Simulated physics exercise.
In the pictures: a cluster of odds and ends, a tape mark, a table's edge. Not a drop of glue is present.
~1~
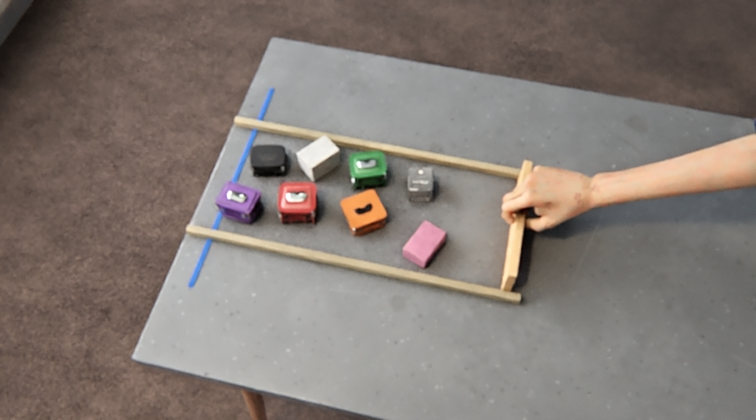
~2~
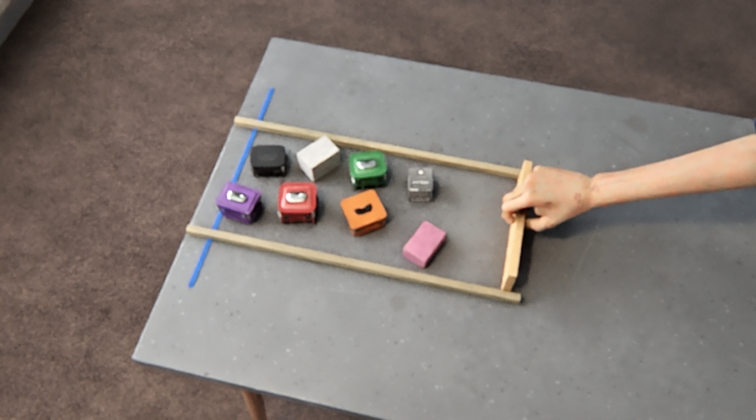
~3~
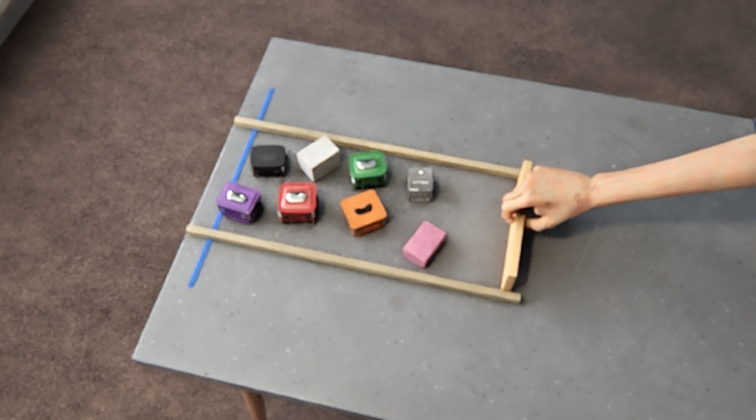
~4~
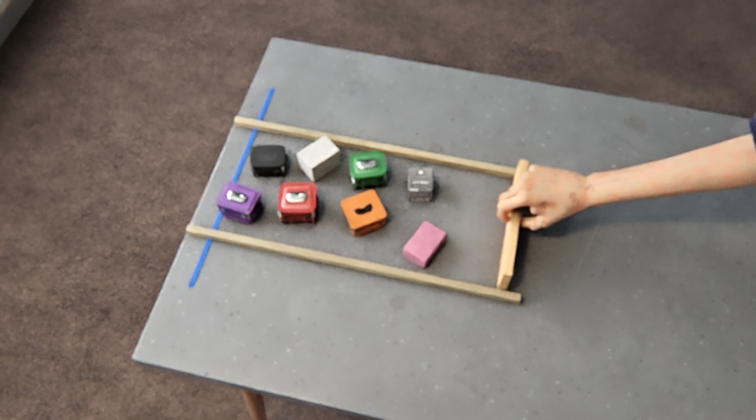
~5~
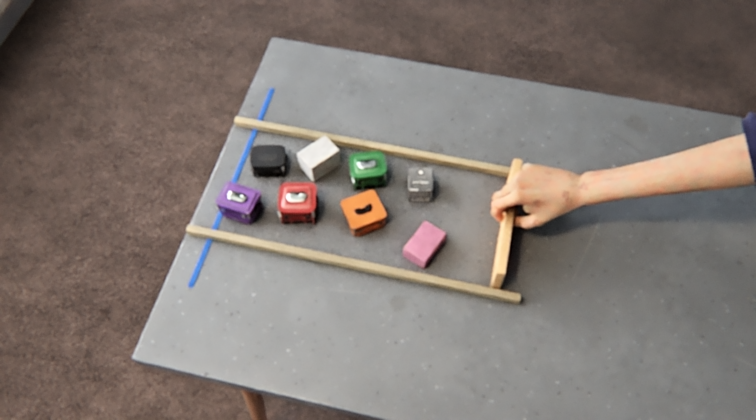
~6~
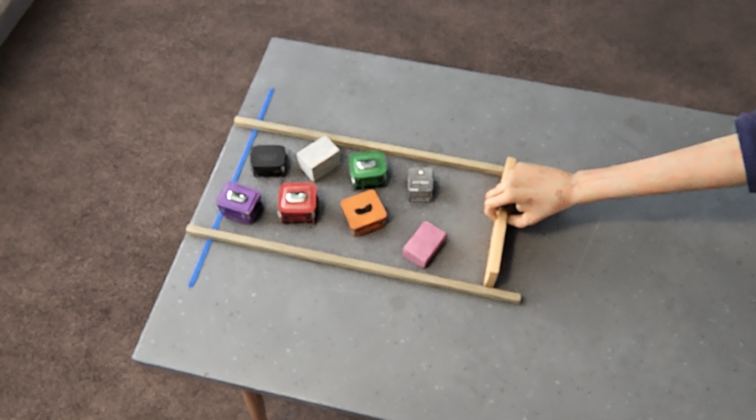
A hand held a wooden board upright between two long rails on a grey table, then slid it slightly left toward the small colourful blocks, which stayed still near a blue tape line.
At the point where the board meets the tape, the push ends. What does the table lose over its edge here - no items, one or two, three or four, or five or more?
The push is going to knock five or more off the table.
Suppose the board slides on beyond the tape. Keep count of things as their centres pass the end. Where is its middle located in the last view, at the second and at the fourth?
At roughly (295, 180), then roughly (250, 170).
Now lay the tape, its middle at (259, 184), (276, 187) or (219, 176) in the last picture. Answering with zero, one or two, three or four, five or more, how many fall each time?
Taking the tapes one at a time, the count is 3 or 4, then three to four, then five or over.
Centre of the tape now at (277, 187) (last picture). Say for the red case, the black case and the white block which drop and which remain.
Result - the red case is safe, the black case is gone, the white block is gone.
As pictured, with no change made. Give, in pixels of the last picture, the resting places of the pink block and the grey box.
Final positions - pink block around (209, 204), grey box around (234, 144).
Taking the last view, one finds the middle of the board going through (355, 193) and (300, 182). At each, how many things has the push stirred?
One spot: 7. Other spot: 8.
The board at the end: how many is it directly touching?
The count in contact is 2.
A little later, none off yet; purple case at rest near (240, 203); black case at rest near (269, 161); red case at rest near (298, 204).
When it is over, the number that fall off is five or more; down, orange case, green case, white block, red case, black case and purple case.
